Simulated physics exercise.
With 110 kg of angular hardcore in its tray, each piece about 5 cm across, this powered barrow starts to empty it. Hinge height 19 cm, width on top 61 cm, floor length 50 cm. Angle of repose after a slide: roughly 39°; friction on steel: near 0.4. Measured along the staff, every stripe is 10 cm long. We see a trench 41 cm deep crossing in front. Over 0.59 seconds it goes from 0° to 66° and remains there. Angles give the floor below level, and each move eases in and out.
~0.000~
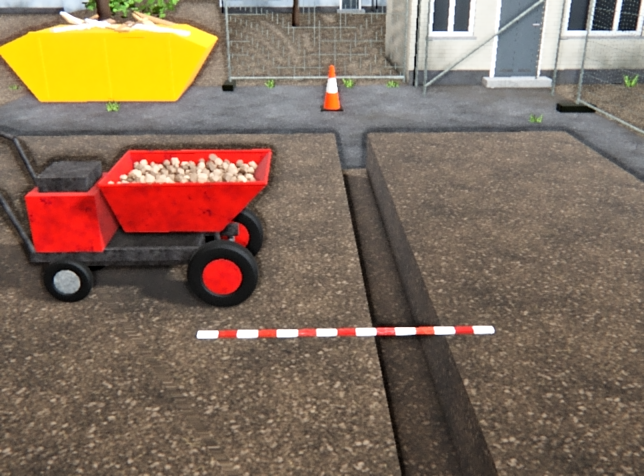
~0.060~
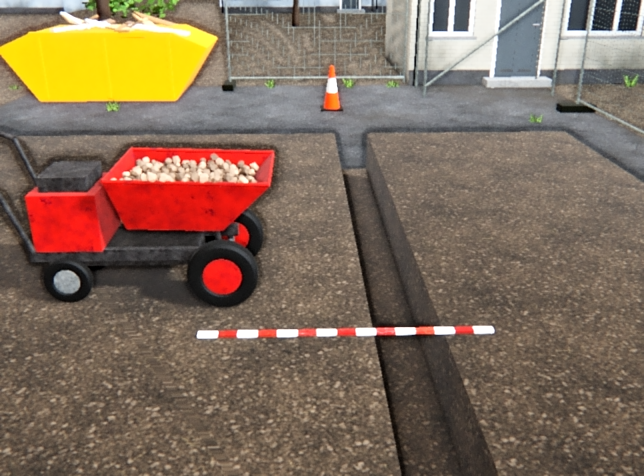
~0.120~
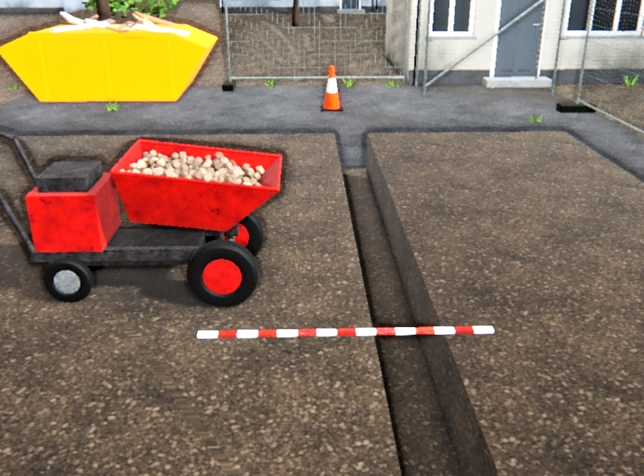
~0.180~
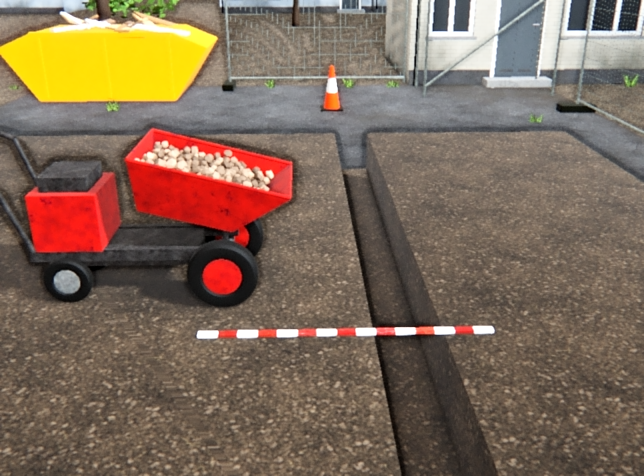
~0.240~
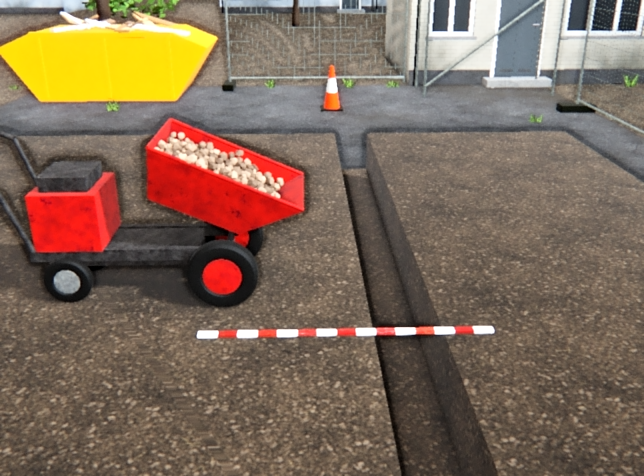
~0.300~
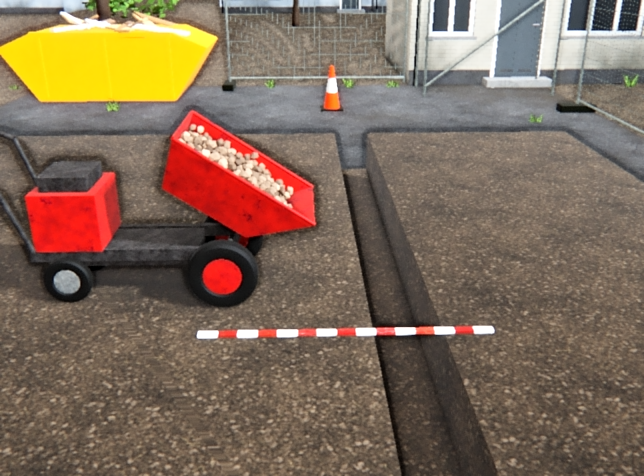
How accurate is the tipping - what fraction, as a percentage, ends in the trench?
Close to 60 in every hundred.
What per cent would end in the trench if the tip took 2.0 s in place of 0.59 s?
Roughly 45 per cent would.
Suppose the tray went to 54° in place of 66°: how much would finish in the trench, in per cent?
Some 25 in a hundred, I'd say.
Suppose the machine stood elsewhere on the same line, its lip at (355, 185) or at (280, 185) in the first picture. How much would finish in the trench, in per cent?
From the first spot near 40, from the second near 80 per cent.
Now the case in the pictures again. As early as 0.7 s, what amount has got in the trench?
At that moment: Approx. 5 %.
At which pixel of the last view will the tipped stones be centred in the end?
Their middle ends up near (384, 324).
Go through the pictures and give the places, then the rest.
Lip at (266, 184), floor tilted 0°, highest stones at (196, 167), in the first picture.
Lip at (269, 185), floor tilted 2°, highest stones at (179, 167); the stones move at 0.4 m/s on average, in the second picture.
The tray is at 7°, its lip at (278, 190); the top of the load is at (154, 162); the stones move at 0.8 m/s on average, in the third picture.
Lip at (290, 198), floor tilted 15°, highest stones at (162, 151); the stones move at 1.2 m/s on average, in the fourth picture.
The tray is at 24°, its lip at (303, 210); the top of the load is at (175, 143); the stones move at 1.4 m/s on average, in the fifth picture.
Lip at (315, 225), floor tilted 34°, highest stones at (193, 136); the stones move at 1.4 m/s on average, in the sixth picture.
After 0.4 s the floor is at 55°; 100 % in the tray; the foremost stones are at (312, 230).
After 0.7 s the floor is at 66°; 81 % in the tray, 15 % short of the trench, 4 % in the trench; the foremost stones are at (385, 285).
After 1.0 s the floor is at 66°; 32 % in the tray, 20 % short of the trench, 48 % in the trench; the foremost stones are at (419, 334).
After 3.0 s the floor is at 66°; 11 % in the tray, 29 % short of the trench, 60 % in the trench; the foremost stones are at (415, 320).
